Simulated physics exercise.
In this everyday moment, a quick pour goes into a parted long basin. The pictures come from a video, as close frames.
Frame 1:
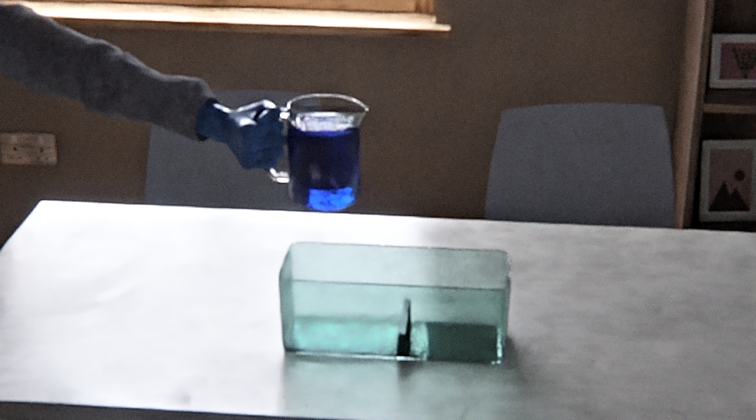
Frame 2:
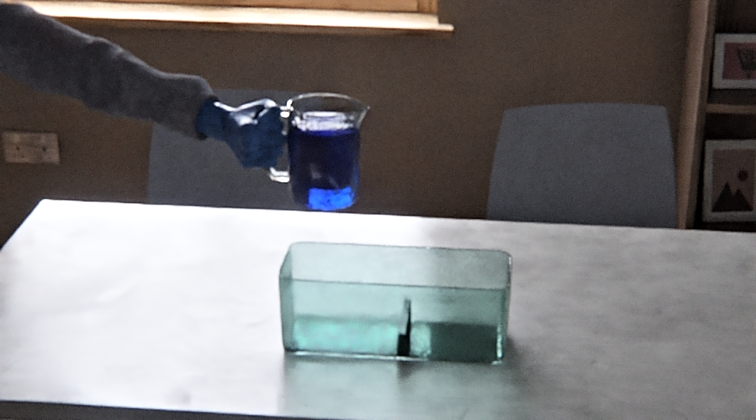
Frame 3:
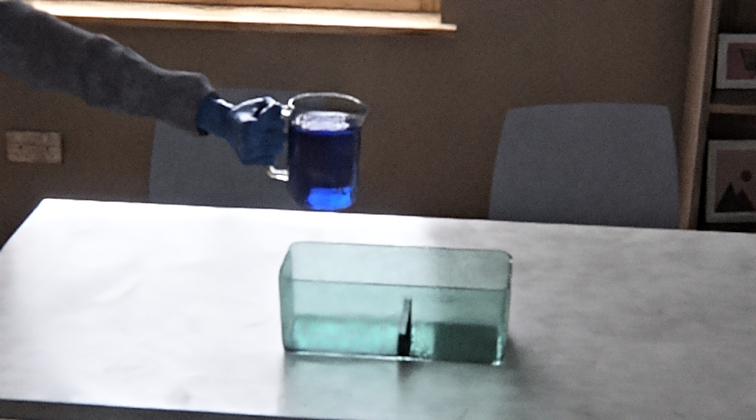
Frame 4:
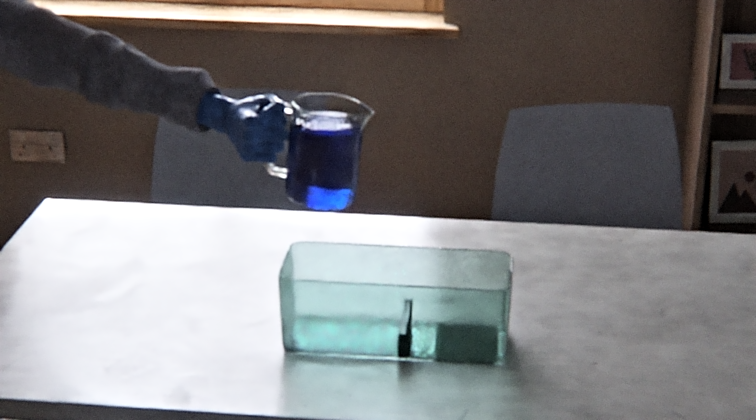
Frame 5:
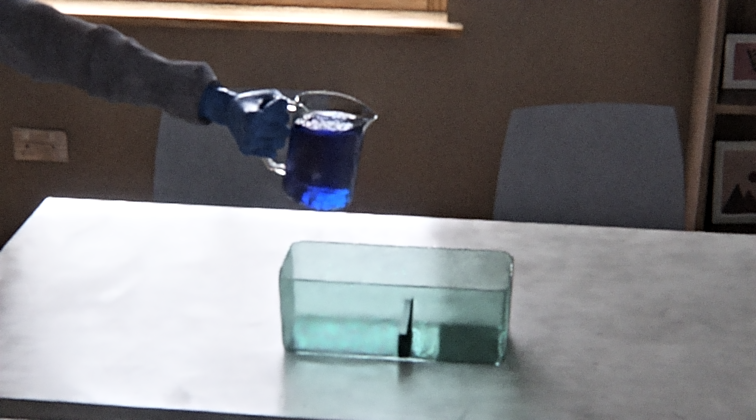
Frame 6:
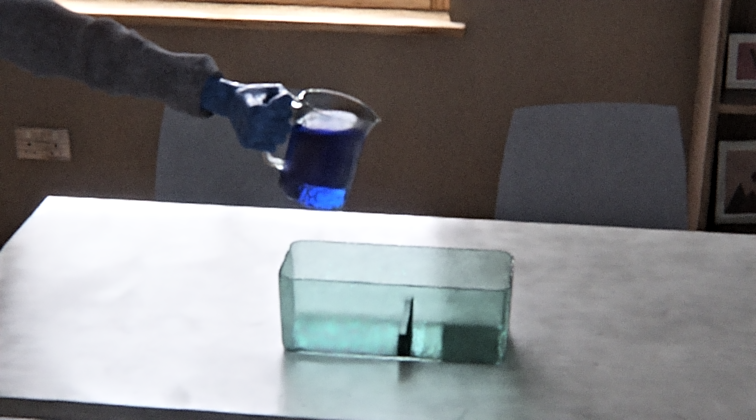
A gloved hand held a glass jug of blue liquid almost still above a long, clear, divided basin on a table, then gradually tilted the jug slightly to the right.
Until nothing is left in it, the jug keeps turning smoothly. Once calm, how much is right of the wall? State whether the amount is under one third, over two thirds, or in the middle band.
The amount is over two thirds.
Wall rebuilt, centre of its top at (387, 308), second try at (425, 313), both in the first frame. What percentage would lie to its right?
The first placement leaves close to 90 per cent, the second close to 55 per cent.
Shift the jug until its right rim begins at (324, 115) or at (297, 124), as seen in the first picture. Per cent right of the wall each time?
Close to 15 in a hundred, and close to 10 in a hundred.
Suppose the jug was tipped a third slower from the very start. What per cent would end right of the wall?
Roughly 85 %.
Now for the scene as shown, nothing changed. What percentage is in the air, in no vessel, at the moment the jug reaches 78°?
I'd say some 15 per cent.
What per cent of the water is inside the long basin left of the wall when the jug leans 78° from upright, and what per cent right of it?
Left side around 0 per cent; right side around 0 per cent.
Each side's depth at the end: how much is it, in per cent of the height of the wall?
Left side 20 percent, right side 100 percent.
A moment on, the jug is tipped on its side and 83 per cent is still to pour, 0 is left of the wall and 2 right of it.
Next, the jug is tipped right over and 26 per cent is still to pour, 2 is left of the wall and 46 right of it.
Then the jug is tipped right over and 1 per cent is still to pour, 9 is left of the wall and 86 right of it.
Later the jug is tipped right over and 0 per cent is still to pour, 12 is left of the wall and 86 right of it.
In the end 16 per cent lies left of the wall, 83 right of it and 1 outside.
